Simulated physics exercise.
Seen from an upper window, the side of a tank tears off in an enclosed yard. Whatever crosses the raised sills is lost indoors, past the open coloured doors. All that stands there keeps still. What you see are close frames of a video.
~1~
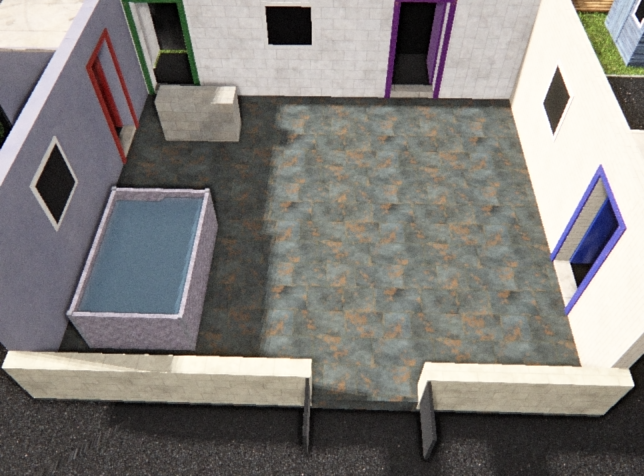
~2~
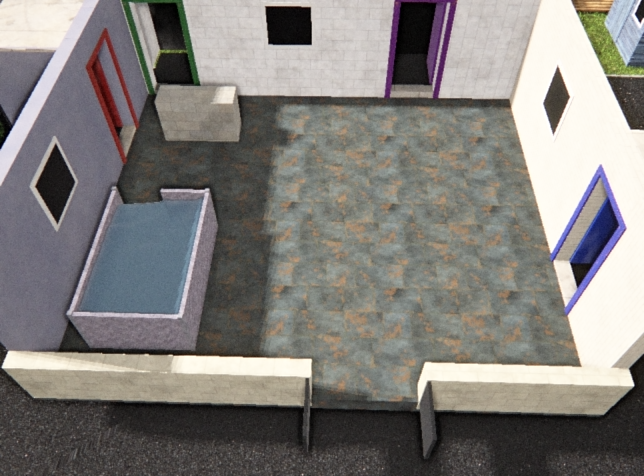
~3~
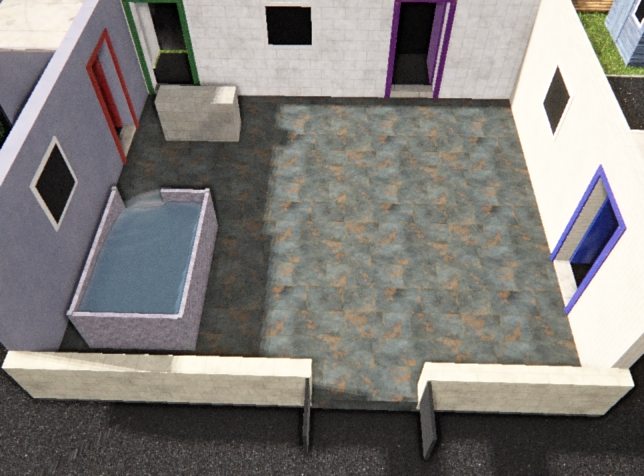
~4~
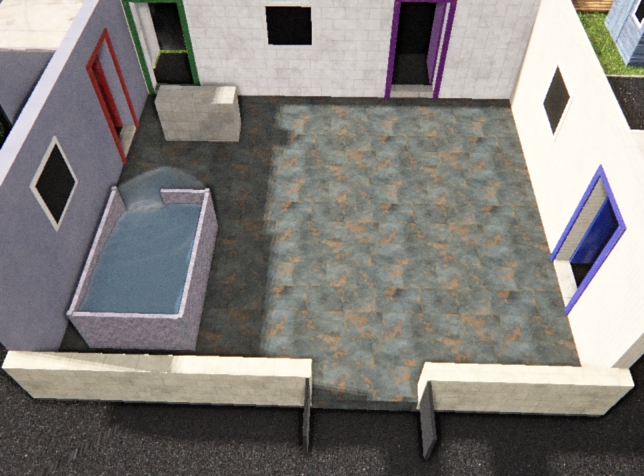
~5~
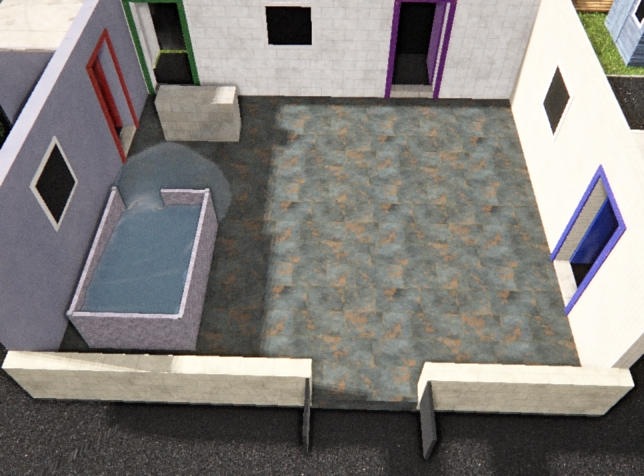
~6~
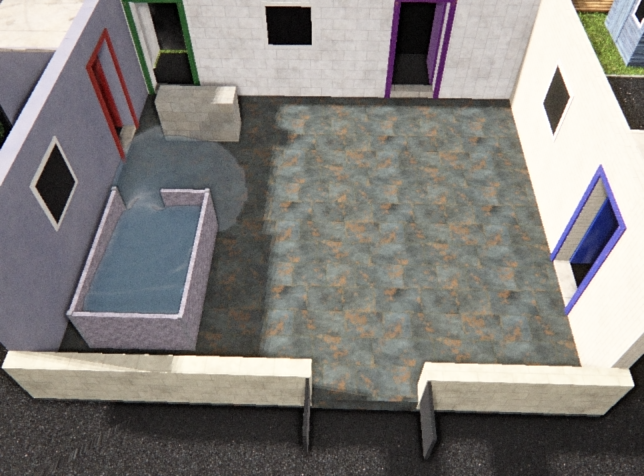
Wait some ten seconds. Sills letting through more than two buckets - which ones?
Blue door: Not over the line on that one; red door: Over the line on that one; purple door: Not over the line on that one; green door: Over the line on that one.
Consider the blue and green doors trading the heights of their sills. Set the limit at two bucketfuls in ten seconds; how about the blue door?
So the blue door does not reach it.
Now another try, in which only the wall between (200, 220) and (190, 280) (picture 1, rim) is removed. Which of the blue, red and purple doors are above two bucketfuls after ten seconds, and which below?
Going door by door: The blue one gets too much, the red one stays safe, and the purple one stays safe.
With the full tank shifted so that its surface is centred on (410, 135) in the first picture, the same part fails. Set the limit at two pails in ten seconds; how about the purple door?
Checking them one by one, the purple door crosses the line.
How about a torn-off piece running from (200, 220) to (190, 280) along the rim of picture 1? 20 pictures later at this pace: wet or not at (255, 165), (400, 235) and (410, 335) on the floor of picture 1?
Taking the points in order: Unwetted, swamped and swamped.
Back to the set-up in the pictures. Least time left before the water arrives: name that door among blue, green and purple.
That is the green one.
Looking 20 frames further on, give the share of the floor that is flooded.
Share estimate: About 45 per cent.
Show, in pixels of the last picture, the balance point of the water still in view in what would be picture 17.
About (169, 228) in the last view.
A moment on, water covers 15 % of the floor; the blue door not reached, the red door under two buckets in, the purple door not reached, the green door under two buckets in.
Next, water covers 25 % of the floor; the blue door not reached, the red door over two buckets in, the purple door not reached, the green door far over two buckets in.
Then, water covers 45 % of the floor; the blue door not reached, the red door over two buckets in, the purple door wet at the sill, nothing in, the green door far over two buckets in.
Later, water covers 70 % of the floor; the blue door not reached, the red door far over two buckets in, the purple door wet at the sill, nothing in, the green door far over two buckets in.
In the end, water covers 80 % of the floor; the blue door wet at the sill, nothing in, the red door far over two buckets in, the purple door wet at the sill, nothing in, the green door far over two buckets in.
